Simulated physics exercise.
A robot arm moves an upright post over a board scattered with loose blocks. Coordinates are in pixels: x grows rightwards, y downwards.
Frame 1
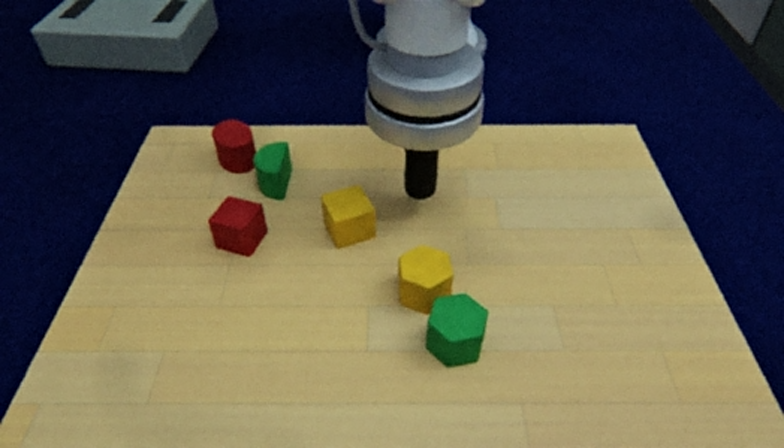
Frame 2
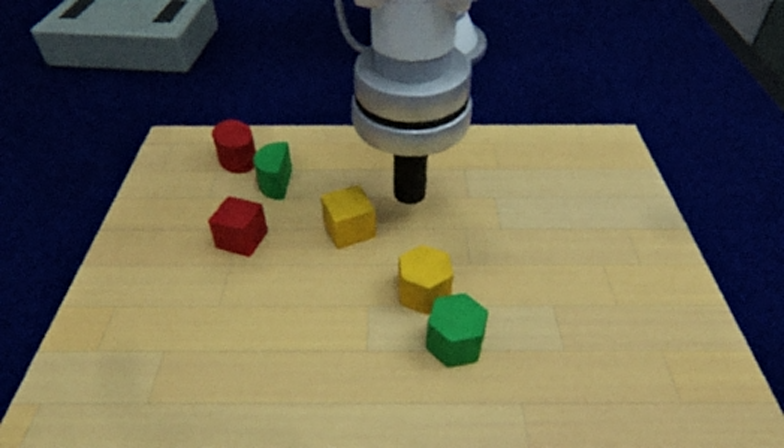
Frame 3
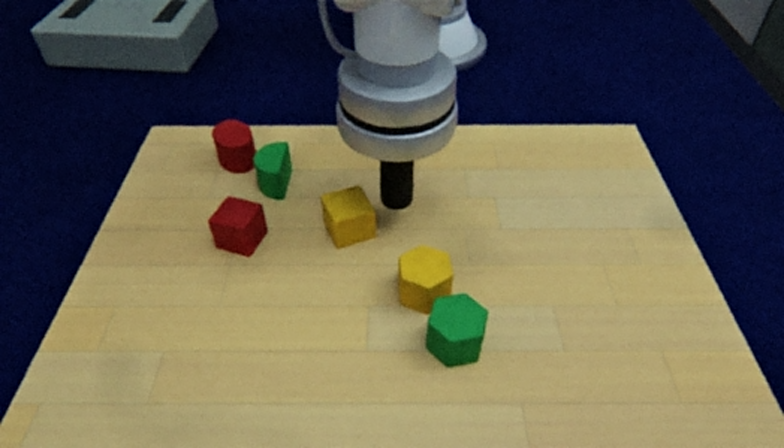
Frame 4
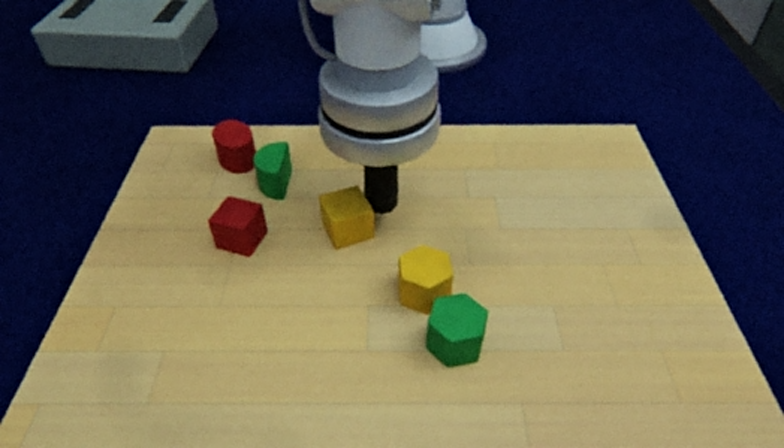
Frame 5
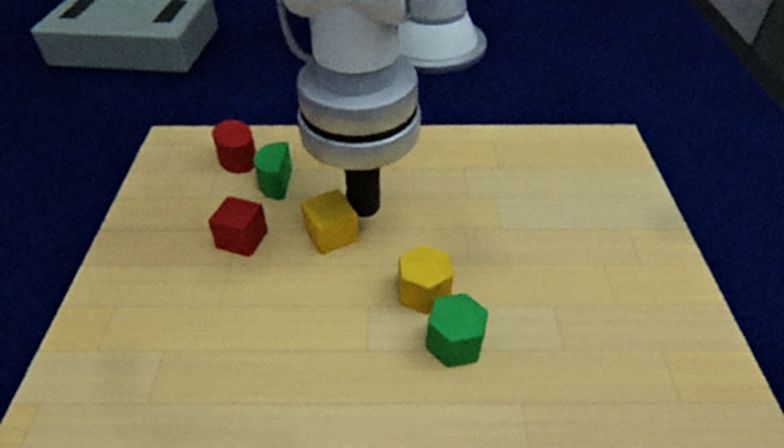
A robot arm moves its black post left and pushes the yellow cube slightly left.
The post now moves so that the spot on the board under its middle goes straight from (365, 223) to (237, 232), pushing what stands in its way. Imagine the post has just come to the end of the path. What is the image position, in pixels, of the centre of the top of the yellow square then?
So, by the moment the path ends, you'll find the top centre of the yellow square at (259, 232).
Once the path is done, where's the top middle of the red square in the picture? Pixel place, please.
Located at (190, 223).
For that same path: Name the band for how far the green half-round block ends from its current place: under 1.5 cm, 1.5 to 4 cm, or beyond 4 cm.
The smallest band: Under 1.5 cm.
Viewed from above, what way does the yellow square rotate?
It ends up turned anticlockwise.
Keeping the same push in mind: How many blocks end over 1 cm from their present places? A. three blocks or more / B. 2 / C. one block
B.
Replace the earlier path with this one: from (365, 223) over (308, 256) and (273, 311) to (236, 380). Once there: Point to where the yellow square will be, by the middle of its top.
At pixel (252, 235).
The first path, step by step. One third of the way, post (319, 211); yellow square (285, 218), turned 25° anticlockwise.
Two thirds of the way, post (277, 214); red square (230, 212); yellow square (264, 230), turned 40° anticlockwise.
At the end, post (233, 217); red square (190, 223), turned 25° anticlockwise; green half-round block unmoved; yellow square (259, 232), turned 55° anticlockwise.
